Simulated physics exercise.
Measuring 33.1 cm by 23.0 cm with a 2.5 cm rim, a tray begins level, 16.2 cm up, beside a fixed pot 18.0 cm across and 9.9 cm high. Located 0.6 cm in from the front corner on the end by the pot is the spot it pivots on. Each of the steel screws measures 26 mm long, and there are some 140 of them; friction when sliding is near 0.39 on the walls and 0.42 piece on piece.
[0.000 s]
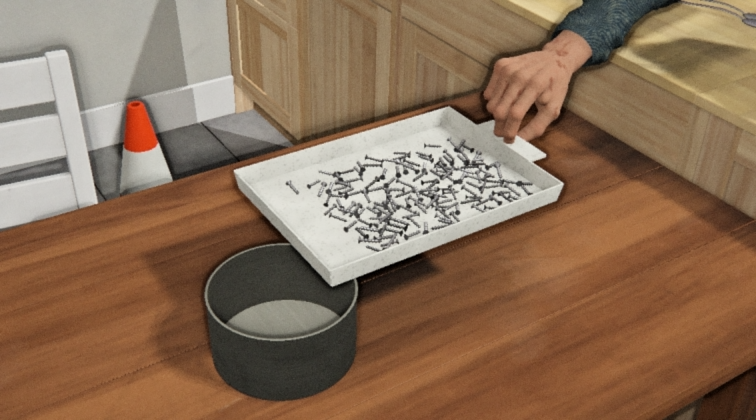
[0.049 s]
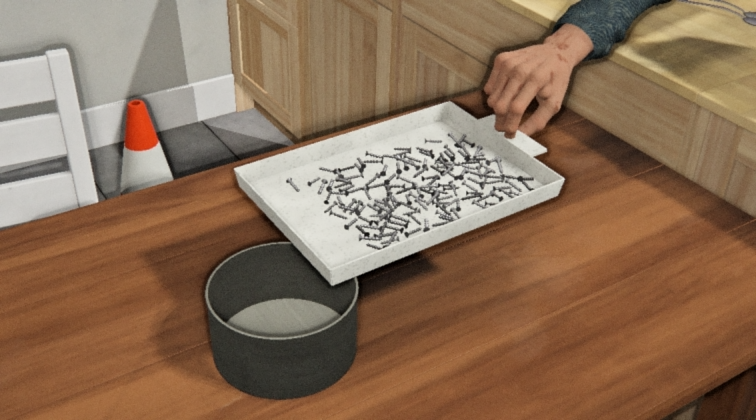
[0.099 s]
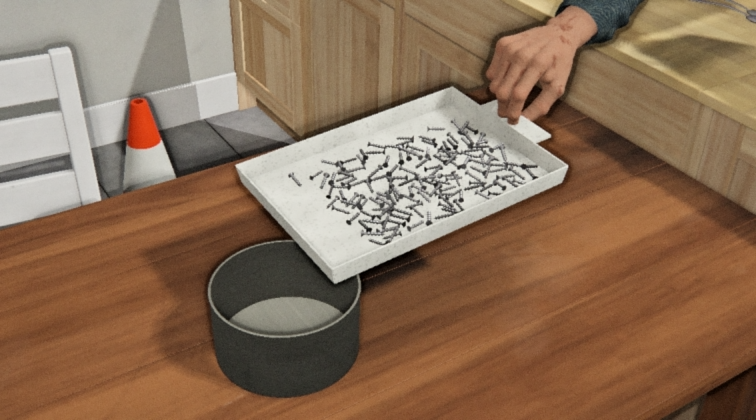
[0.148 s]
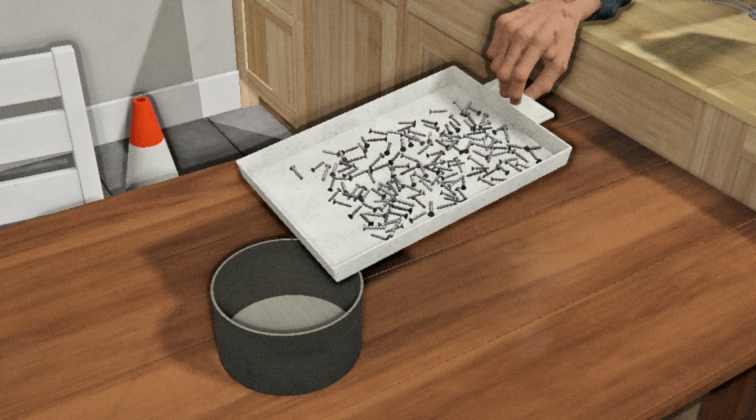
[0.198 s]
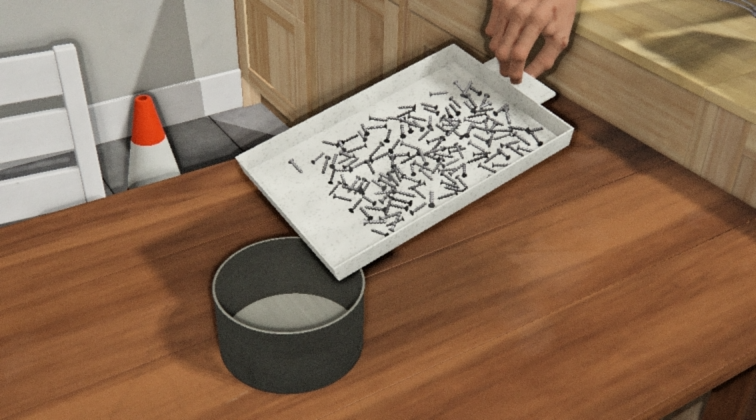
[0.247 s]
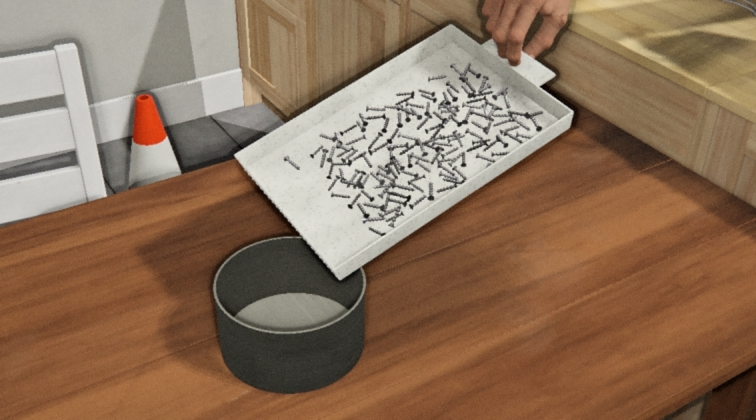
A hand lifting the far end of a white tray of steel screws, tilting it toward a dark round pot on a wooden table.
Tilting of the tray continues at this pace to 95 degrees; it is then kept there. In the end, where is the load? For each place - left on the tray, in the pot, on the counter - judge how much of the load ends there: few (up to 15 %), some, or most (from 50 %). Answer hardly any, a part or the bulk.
Tray: Hardly any; pot: A part; counter: The bulk.
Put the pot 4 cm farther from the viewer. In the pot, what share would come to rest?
Then roughly 20 percent would land in it.
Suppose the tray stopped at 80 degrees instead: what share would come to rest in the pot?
Roughly 25 percent.
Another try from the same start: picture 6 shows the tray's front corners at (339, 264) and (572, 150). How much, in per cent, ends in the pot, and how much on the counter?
Pot 0; counter 100.
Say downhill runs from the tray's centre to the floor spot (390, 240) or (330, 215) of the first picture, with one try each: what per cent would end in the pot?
0 and 75 %.
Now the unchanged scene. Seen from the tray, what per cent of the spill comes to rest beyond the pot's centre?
About 90 %.
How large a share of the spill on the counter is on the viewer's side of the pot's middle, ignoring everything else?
Some 90 per cent.
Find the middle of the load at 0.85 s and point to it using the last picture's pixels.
I reckon close to (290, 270).
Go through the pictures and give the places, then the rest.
Tray tilt 0 degrees, front corners at (332, 268) and (559, 183); middle of the pieces at (417, 193); pot at (282, 288), in the first frame.
Tray tilt 1 degrees, front corners at (332, 267) and (560, 178); middle of the pieces at (418, 189), in the second frame.
Tray tilt 4 degrees, front corners at (334, 266) and (563, 166), lowest corner left front; middle of the pieces at (420, 180), in the third frame.
Tray tilt 9 degrees, front corners at (335, 265) and (567, 147), lowest corner left front; middle of the pieces at (422, 168), in the fourth frame.
Tray tilt 14 degrees, front corners at (335, 265) and (568, 128), lowest corner left front; middle of the pieces at (423, 156), in the fifth frame.
Tray tilt 19 degrees, front corners at (335, 266) and (568, 112), lowest corner left front; middle of the pieces at (421, 146); pot at (290, 281). The tray's pace is about 100 degrees a second, in the sixth frame.
After 0.61 s, tilt 56 degrees; the tray holds 100 %, the pot 0 %.
Then, at 0.85 s, tilt 80 degrees; the tray holds 55 %, the pot 5 %.
After 1.20 s, tilt 95 degrees; the tray holds 15 %, the pot 25 %.
By 2.4 s all is still; tray 0 %, pot 35 %, counter 65 %.
